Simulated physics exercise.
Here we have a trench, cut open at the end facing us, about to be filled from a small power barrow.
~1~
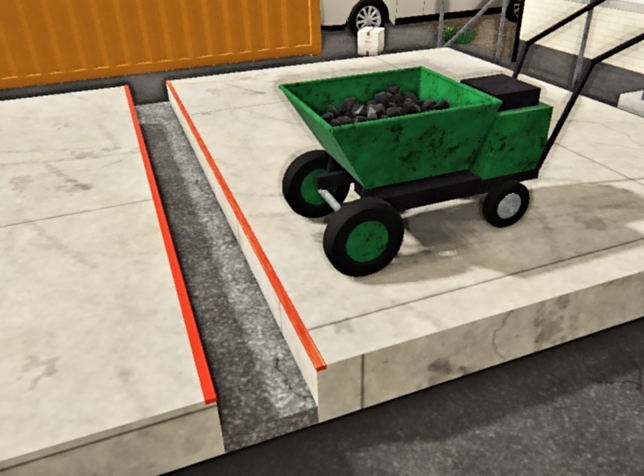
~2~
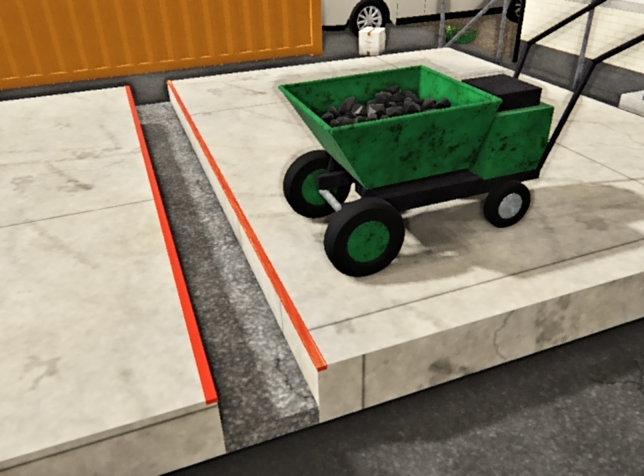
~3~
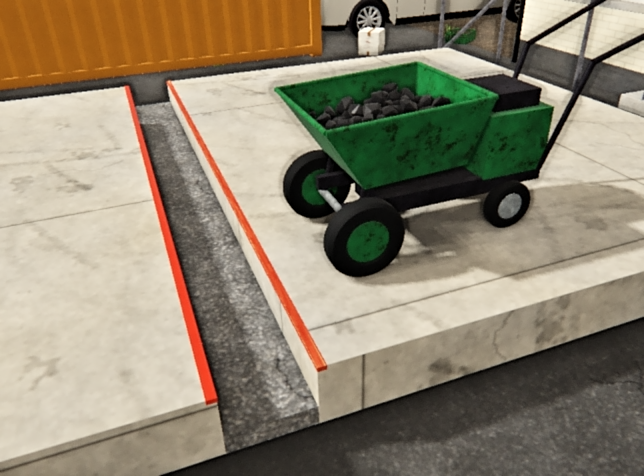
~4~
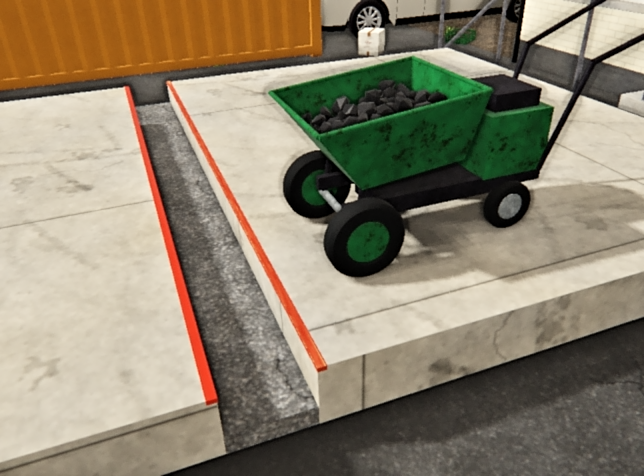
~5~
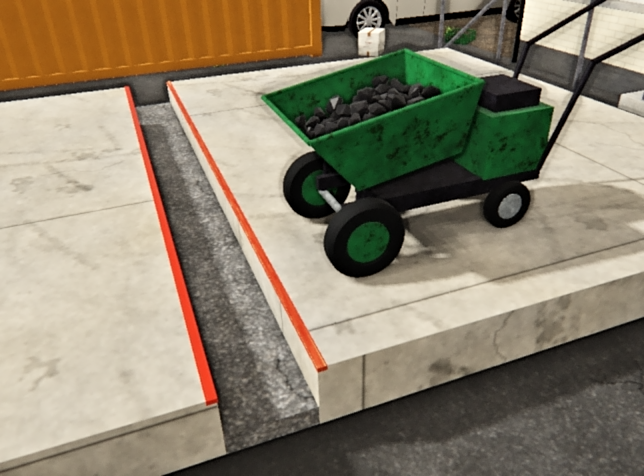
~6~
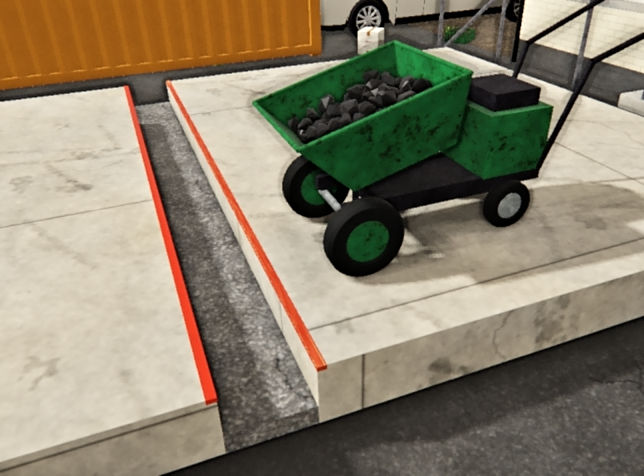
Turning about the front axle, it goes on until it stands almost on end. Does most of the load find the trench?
Greater share.
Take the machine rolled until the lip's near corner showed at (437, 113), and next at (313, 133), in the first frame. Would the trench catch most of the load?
Result A - a minority; result B - a majority.
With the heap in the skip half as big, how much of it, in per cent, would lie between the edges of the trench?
Estimated share: Near 100 in a hundred.
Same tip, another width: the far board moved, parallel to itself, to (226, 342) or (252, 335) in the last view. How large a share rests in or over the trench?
First try: About 60 %; second try: About 0 %.
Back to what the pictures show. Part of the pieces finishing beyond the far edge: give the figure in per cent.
10 %.
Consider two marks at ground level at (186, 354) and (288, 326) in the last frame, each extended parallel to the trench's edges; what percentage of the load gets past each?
Roughly 10 per cent, then roughly 100 per cent.
Shortly afterwards, skip tipped steeply; the whole lot in the skip.
Next, skip tipped right over; the bulk in the skip; a little in or heaped over the trench; only a few falling.
Some moments later, skip tipped right over; near a quarter in the skip; near two thirds in or heaped over the trench; a little beyond it.
In the end, skip tipped right over; all but a few in or heaped over the trench; a little beyond it.
